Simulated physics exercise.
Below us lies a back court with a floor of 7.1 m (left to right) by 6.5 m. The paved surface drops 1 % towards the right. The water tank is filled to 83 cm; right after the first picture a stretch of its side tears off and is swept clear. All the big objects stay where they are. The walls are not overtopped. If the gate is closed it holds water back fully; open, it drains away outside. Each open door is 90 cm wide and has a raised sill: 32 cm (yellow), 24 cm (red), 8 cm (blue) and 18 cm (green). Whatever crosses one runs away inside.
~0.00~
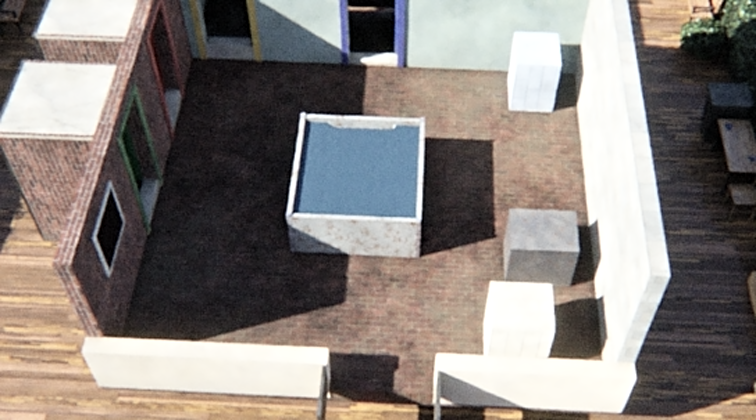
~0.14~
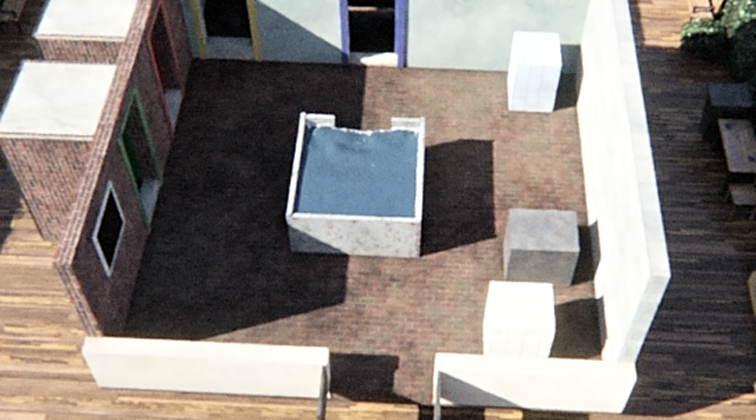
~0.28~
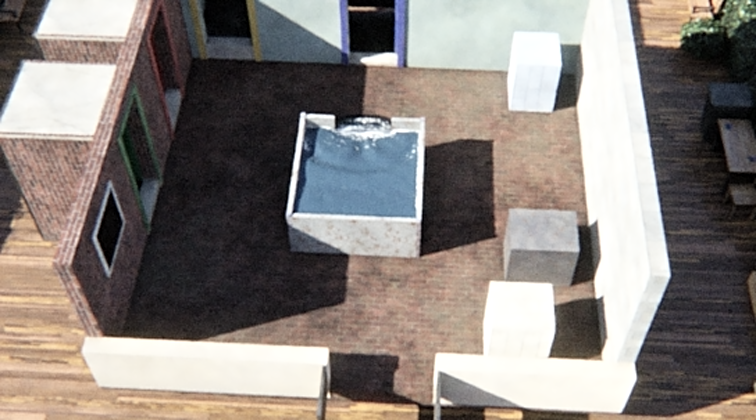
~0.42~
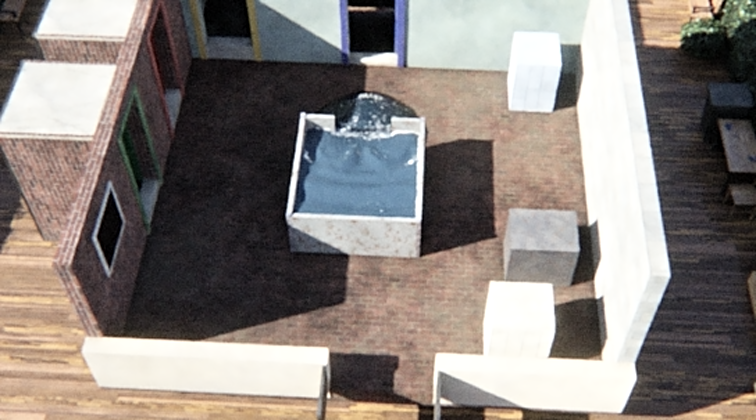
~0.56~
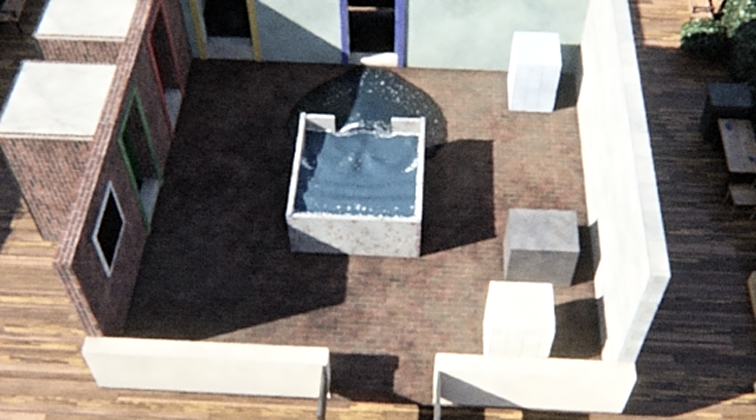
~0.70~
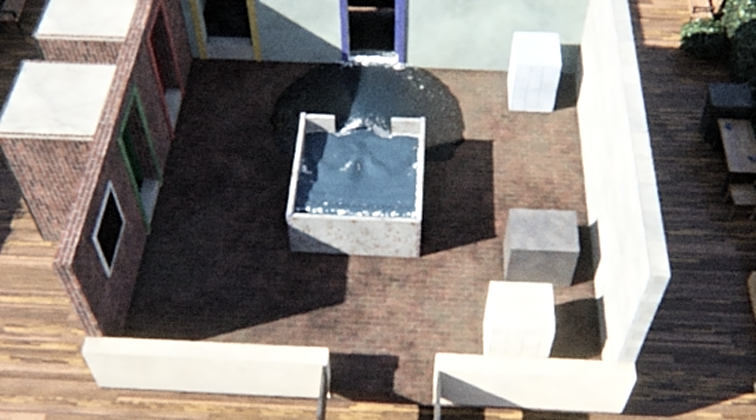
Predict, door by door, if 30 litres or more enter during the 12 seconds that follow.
The water let in: At the yellow door it keeps below the limit; at the red door it stays under the limit; at the blue door it exceeds the limit; at the green door it keeps below the limit.
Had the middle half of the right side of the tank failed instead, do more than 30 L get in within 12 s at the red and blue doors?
Against that limit: Red under, blue below.
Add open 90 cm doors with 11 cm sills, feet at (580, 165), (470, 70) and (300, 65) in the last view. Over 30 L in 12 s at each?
In turn: Below, above, past it.
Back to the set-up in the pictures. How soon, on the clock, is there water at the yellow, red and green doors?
Yellow 1.3 s, red 2.2 s, green 3.0 s.
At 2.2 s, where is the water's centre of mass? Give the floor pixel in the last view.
At about (362, 155).
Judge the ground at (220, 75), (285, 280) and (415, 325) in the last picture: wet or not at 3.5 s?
In turn: Wet, still dry, dry.
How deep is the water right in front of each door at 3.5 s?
In cm: Yellow 13, red 12, blue 24, green 3.
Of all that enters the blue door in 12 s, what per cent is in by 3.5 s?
About 70 per cent.
After 1.4 s water covers 20 % of the floor and is deepest (44 cm) near (359, 150); yellow door 7 cm at the sill, 0 L in, red door not reached, blue door 21 cm at the sill, 144 L in, green door not reached.
After 2.2 s water covers 25 % of the floor and is deepest (40 cm) near (572, 79); yellow door 13 cm at the sill, 0 L in, red door 3 cm at the sill, 0 L in, blue door 27 cm at the sill, 323 L in, green door not reached.
After 3.5 s water covers 50 % of the floor and is deepest (25 cm) near (359, 150); yellow door 13 cm at the sill, 0 L in, red door 12 cm at the sill, 0 L in, blue door 24 cm at the sill, 487 L in, green door 3 cm at the sill, 0 L in.
After 7.0 s water covers 90 % of the floor and is deepest (16 cm) near (503, 83); yellow door 11 cm at the sill, 0 L in, red door 7 cm at the sill, 0 L in, blue door 14 cm at the sill, 649 L in, green door 3 cm at the sill, 0 L in.
After 12.0 s water covers 95 % of the floor and is deepest (11 cm) near (563, 386); yellow door 5 cm at the sill, 0 L in, red door 4 cm at the sill, 0 L in, blue door 7 cm at the sill, 672 L in, green door 2 cm at the sill, 0 L in.
